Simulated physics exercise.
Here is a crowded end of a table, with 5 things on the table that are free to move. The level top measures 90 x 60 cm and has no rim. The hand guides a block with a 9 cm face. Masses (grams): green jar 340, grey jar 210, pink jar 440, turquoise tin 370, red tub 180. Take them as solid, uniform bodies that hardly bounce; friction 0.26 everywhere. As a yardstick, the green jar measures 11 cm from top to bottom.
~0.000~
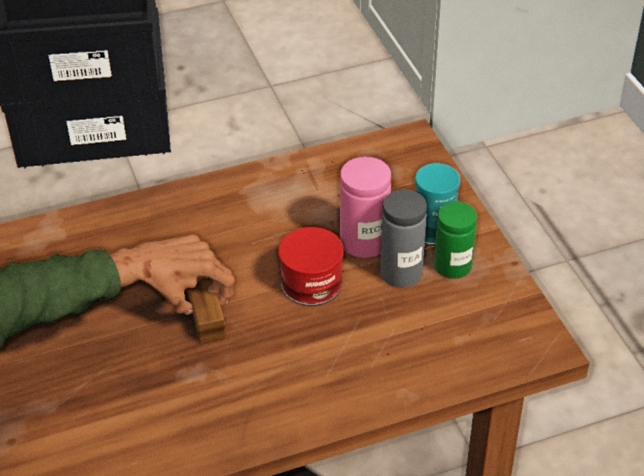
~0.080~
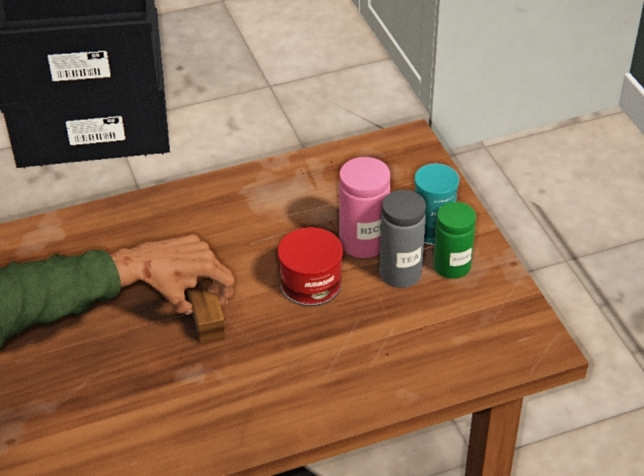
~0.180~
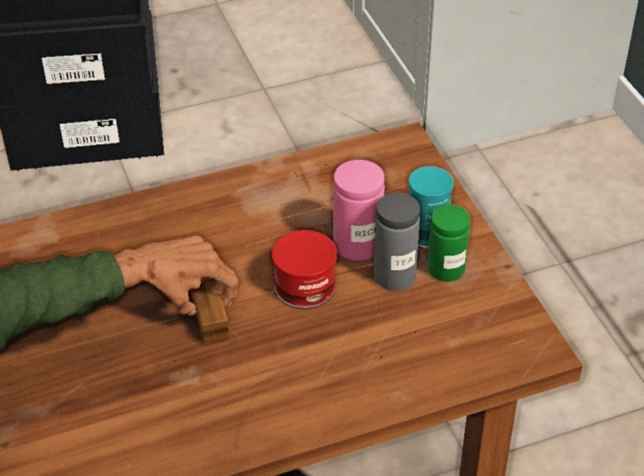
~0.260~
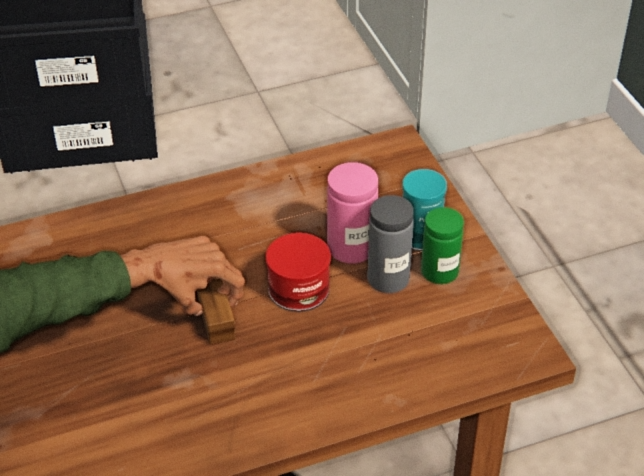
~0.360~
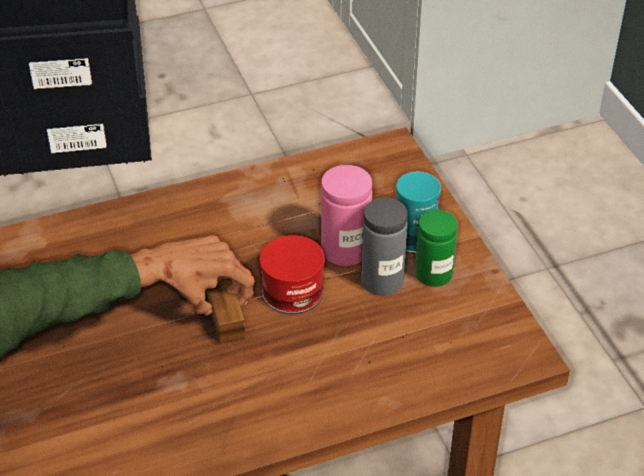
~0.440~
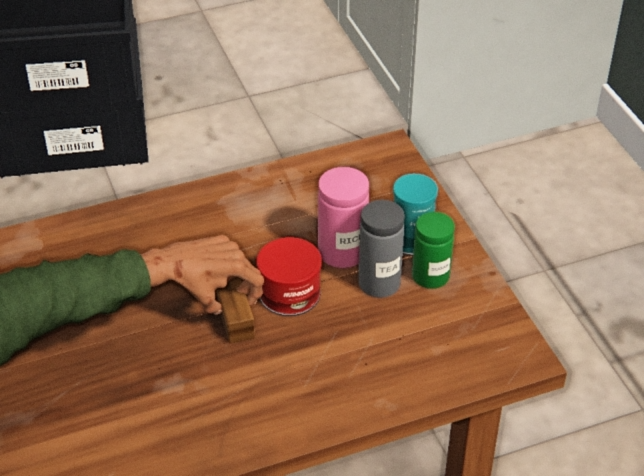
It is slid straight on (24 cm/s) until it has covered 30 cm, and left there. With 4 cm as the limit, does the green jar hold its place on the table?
The green jar gets shifted.
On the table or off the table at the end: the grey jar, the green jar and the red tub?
The grey jar is still on the table; the green jar ends off the table; the red tub ends on the table.
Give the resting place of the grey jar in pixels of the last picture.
At about (471, 244).
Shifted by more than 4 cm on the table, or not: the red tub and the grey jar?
The red tub leaves its spot; the grey jar ends elsewhere.
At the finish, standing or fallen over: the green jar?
The green jar topples.
After 0.94 s, pusher on by 20 cm; green jar moved 2 cm near (443, 249); red tub moved 10 cm; grey jar moved 4 cm.
After 1.34 s, pusher on by 29 cm; green jar now off the table; grey jar moved 13 cm; red tub moved 19 cm.
After 1.74 s, pusher on by 30 cm; red tub moved 20 cm; grey jar moved 14 cm.
In the end (2.0 s), off the table, green jar; not toppled but over 4 cm from the start, grey jar and red tub; the other 2 under 4 cm from the start.
